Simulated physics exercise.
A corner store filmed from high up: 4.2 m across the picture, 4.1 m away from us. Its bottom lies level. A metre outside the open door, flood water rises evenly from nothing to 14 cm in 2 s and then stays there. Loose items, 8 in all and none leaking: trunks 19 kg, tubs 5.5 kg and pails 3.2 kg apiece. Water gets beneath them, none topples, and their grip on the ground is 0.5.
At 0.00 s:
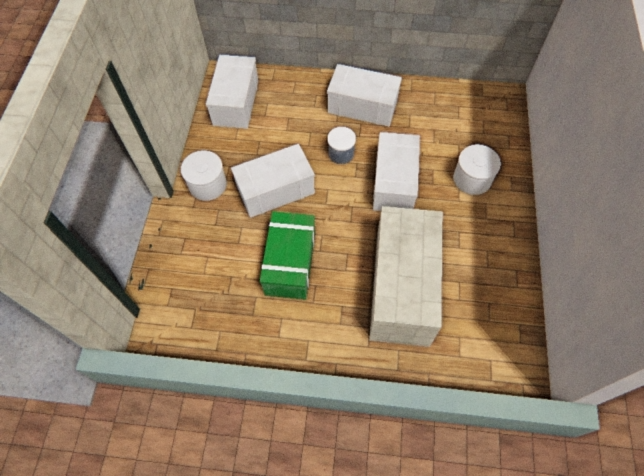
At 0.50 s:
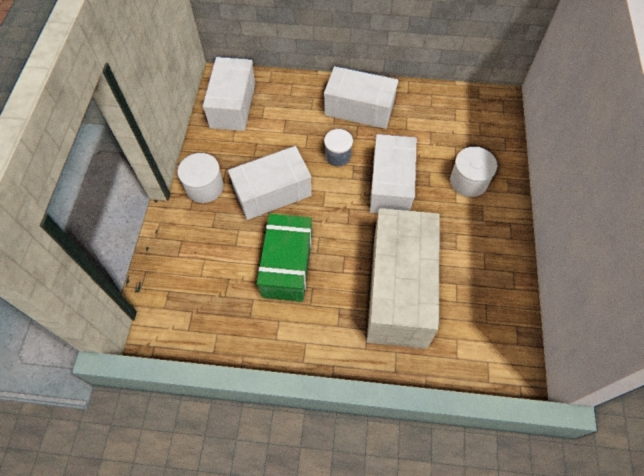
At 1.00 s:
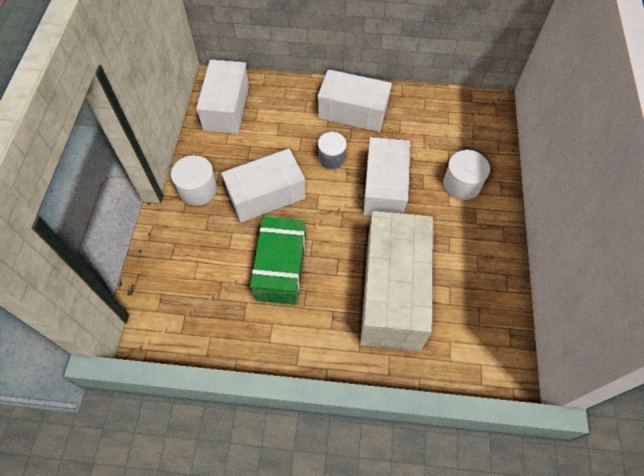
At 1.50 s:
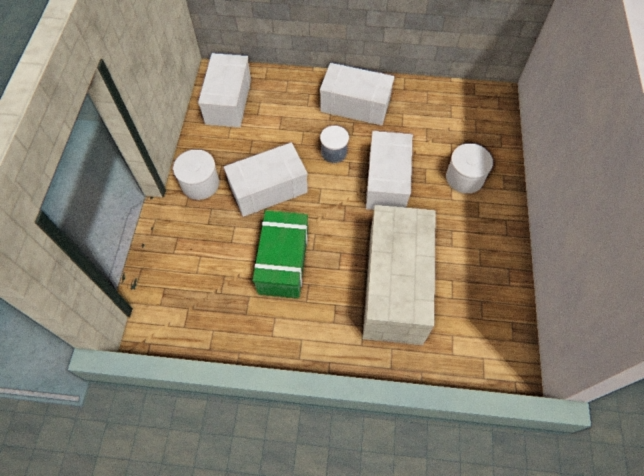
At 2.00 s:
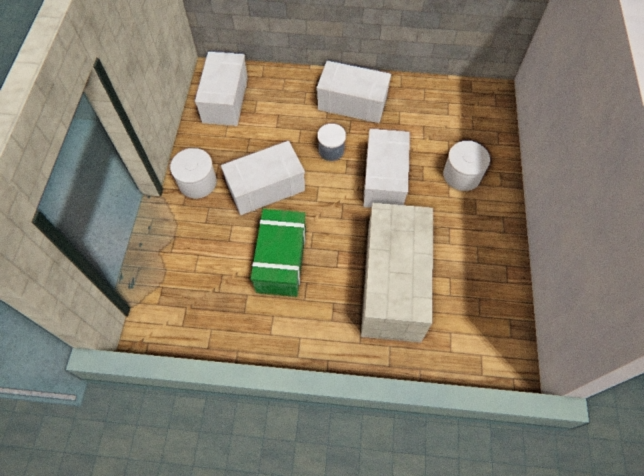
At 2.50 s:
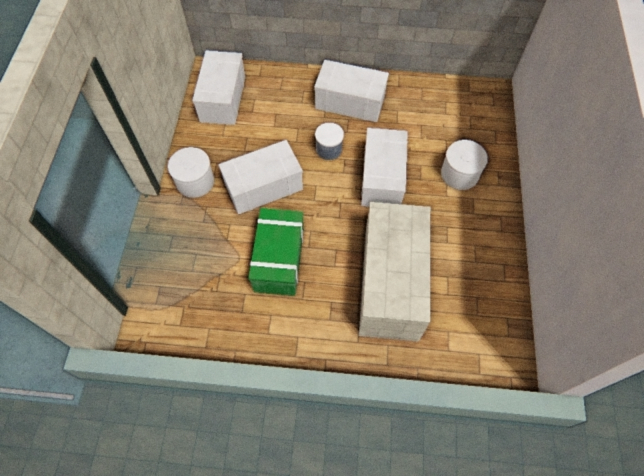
Water spreads in through the open doorway on the left and across the wooden floor.
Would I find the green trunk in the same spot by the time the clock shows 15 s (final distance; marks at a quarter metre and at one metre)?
Green trunk gets carried off.
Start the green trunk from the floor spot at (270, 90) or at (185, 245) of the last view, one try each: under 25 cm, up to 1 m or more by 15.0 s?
In that order: It slides a little; it travels far.
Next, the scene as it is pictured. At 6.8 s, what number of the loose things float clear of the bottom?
0 of them.
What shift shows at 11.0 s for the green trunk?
About 120 cm.
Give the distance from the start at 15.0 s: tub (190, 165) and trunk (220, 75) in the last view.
In turn: 140 cm, 30 cm.
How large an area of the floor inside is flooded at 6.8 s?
Roughly 11.0 m2.
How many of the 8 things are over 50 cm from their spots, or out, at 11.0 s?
By then 4.
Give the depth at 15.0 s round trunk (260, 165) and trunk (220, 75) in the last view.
Roughly 6 and 7 cm.
After 3.5 s the green trunk is near (302, 246), 0.3 m from its start, aground; 0 afloat.
After 6.8 s the green trunk is near (343, 251), 0.7 m from its start, aground; 0 afloat.
After 11.0 s the green trunk is near (371, 176), 1.3 m from its start, afloat; 6 afloat.
After 15.0 s the green trunk is near (439, 123), 2.3 m from its start, afloat; 8 afloat.
